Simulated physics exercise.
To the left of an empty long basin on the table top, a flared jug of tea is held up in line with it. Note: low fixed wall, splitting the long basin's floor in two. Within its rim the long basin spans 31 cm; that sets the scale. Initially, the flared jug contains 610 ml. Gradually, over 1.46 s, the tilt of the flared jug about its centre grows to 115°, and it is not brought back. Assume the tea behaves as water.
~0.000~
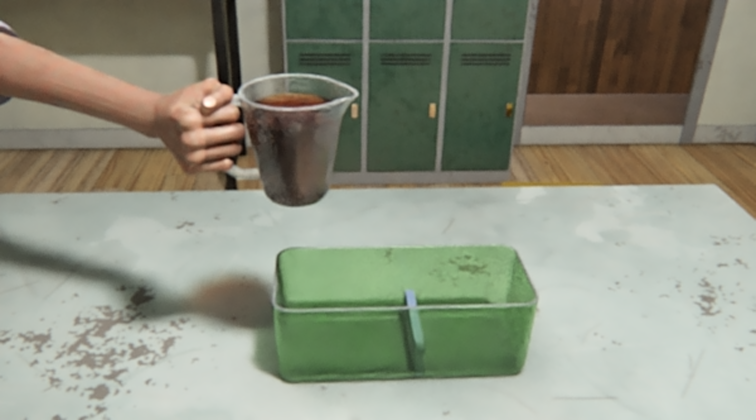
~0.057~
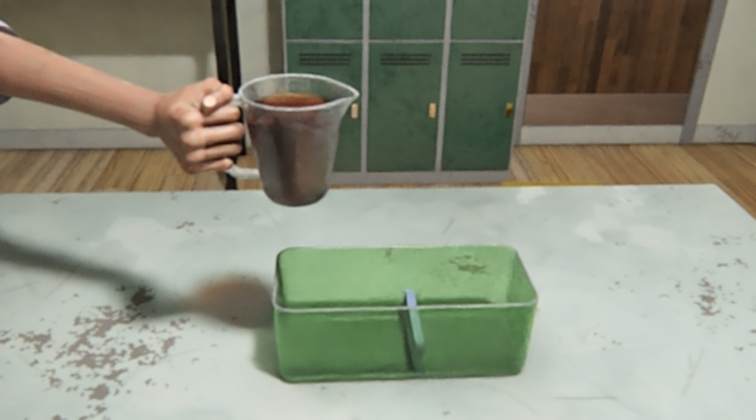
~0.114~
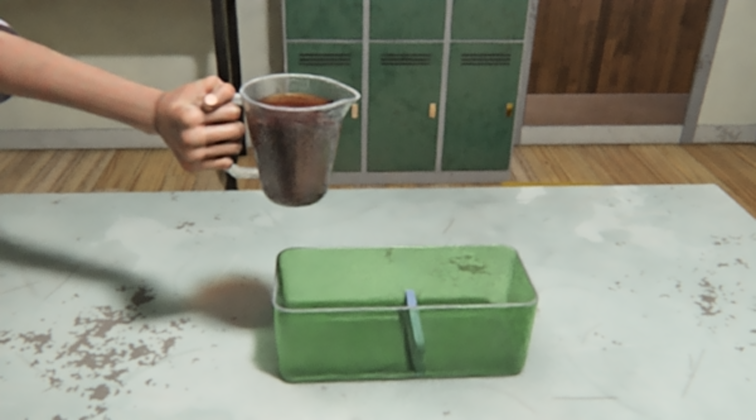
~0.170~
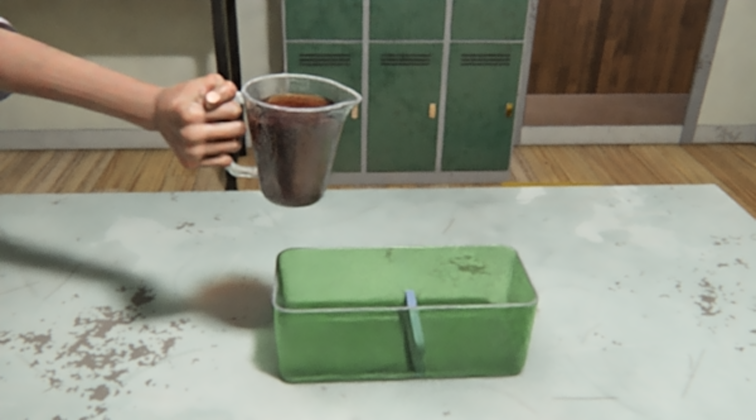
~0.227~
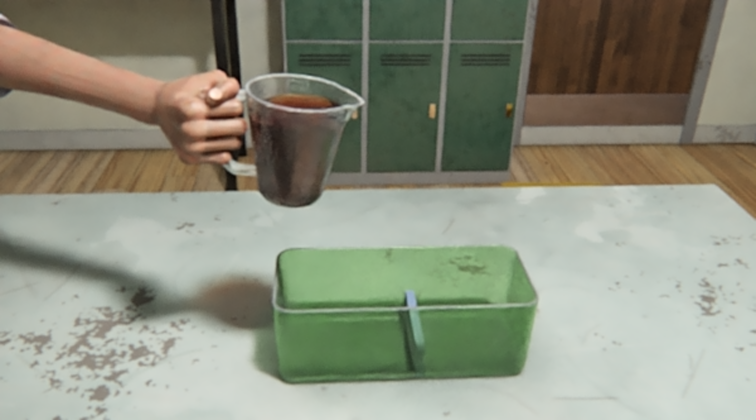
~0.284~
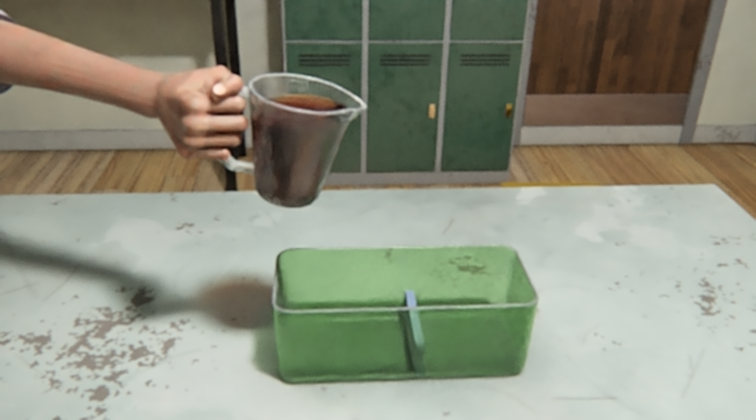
A hand holding a clear jug of brown tea above an empty green divided basin, tilting it slightly to the right.
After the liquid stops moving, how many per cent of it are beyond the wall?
About 60 per cent.
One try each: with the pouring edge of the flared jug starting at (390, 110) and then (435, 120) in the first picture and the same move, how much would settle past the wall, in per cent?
First 85, then 85 per cent.
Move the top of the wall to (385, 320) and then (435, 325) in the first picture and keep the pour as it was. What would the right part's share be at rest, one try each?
85 then 25 %.
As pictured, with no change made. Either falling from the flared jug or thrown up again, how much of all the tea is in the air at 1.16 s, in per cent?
Around 18 per cent of the liquid is in flight.
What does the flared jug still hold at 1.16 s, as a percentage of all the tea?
About 12 per cent.
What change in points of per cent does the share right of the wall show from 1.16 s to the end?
I'd say it grows by some 6.
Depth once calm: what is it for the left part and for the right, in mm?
Final reading - left some 10 mm, right some 22 mm.
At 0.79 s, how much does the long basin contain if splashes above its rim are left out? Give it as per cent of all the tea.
I reckon close to 7 percent of it.
Then, 0.79 s in, the tilt is 65° and 73 per cent is still to pour, 1 is left of the wall and 6 right of it.
Then, 1.16 s in, the tilt is 103° and 13 per cent is still to pour, 15 is left of the wall and 54 right of it.
Then, 1.54 s in, the tilt is 115° and 0 per cent is still to pour, 38 is left of the wall and 60 right of it.
Then, 1.96 s in, the tilt is 115° and 0 per cent is still to pour, 38 is left of the wall and 60 right of it.
Finally, 38 per cent lies left of the wall, 60 right of it and 2 outside.
